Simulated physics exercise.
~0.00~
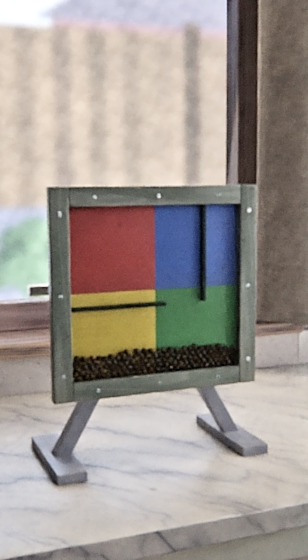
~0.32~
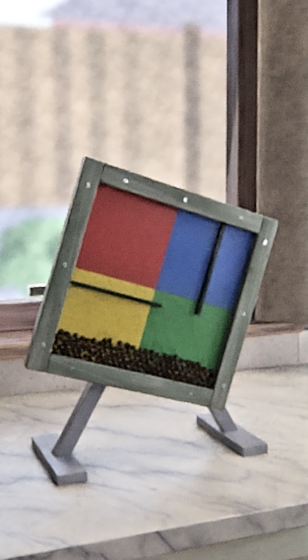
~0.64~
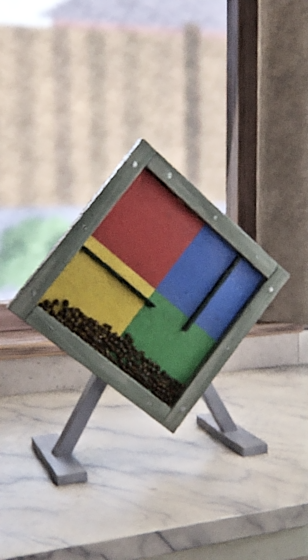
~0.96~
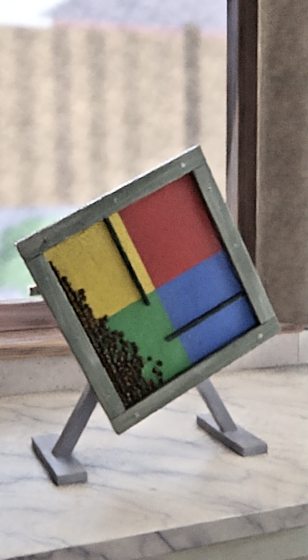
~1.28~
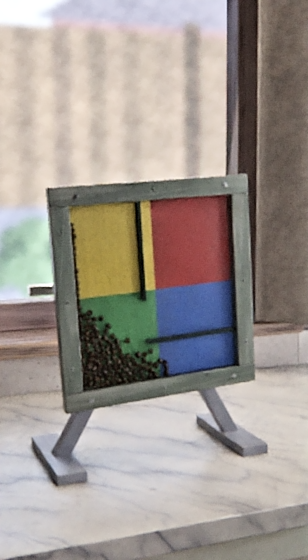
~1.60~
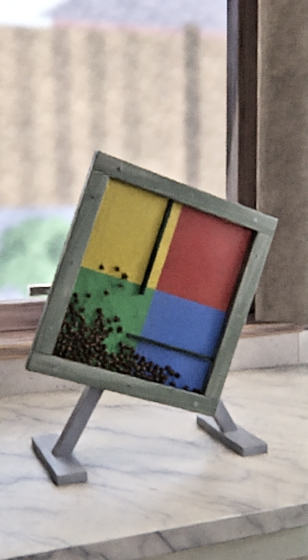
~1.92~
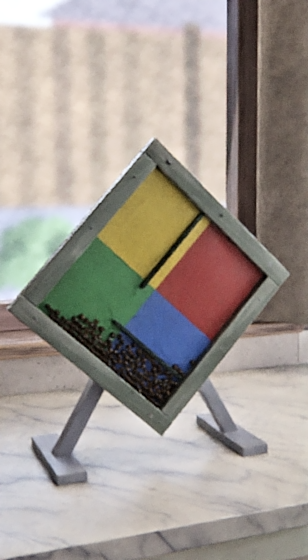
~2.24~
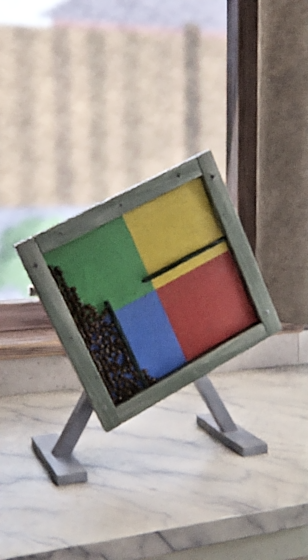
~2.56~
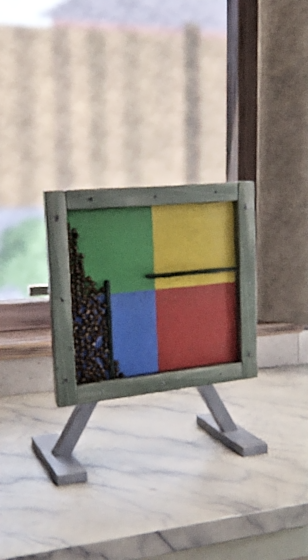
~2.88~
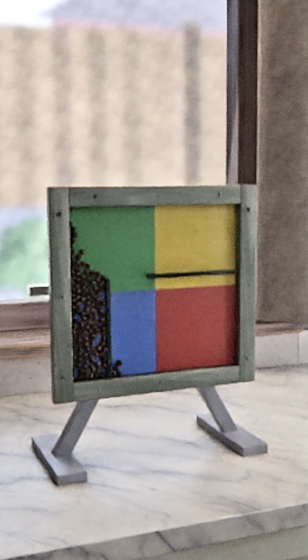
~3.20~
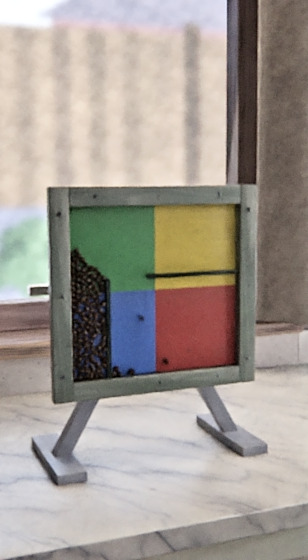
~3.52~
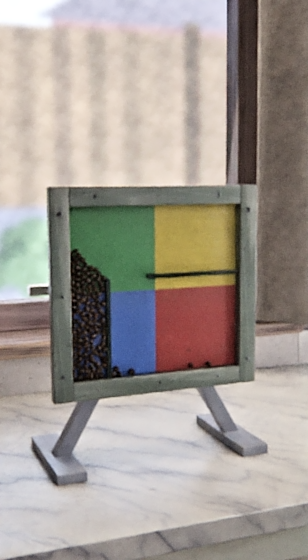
Marble windowsill, four-coloured framed box turning anticlockwise half a turn and stopping upside down, brown pellets settling mostly over blue at left.
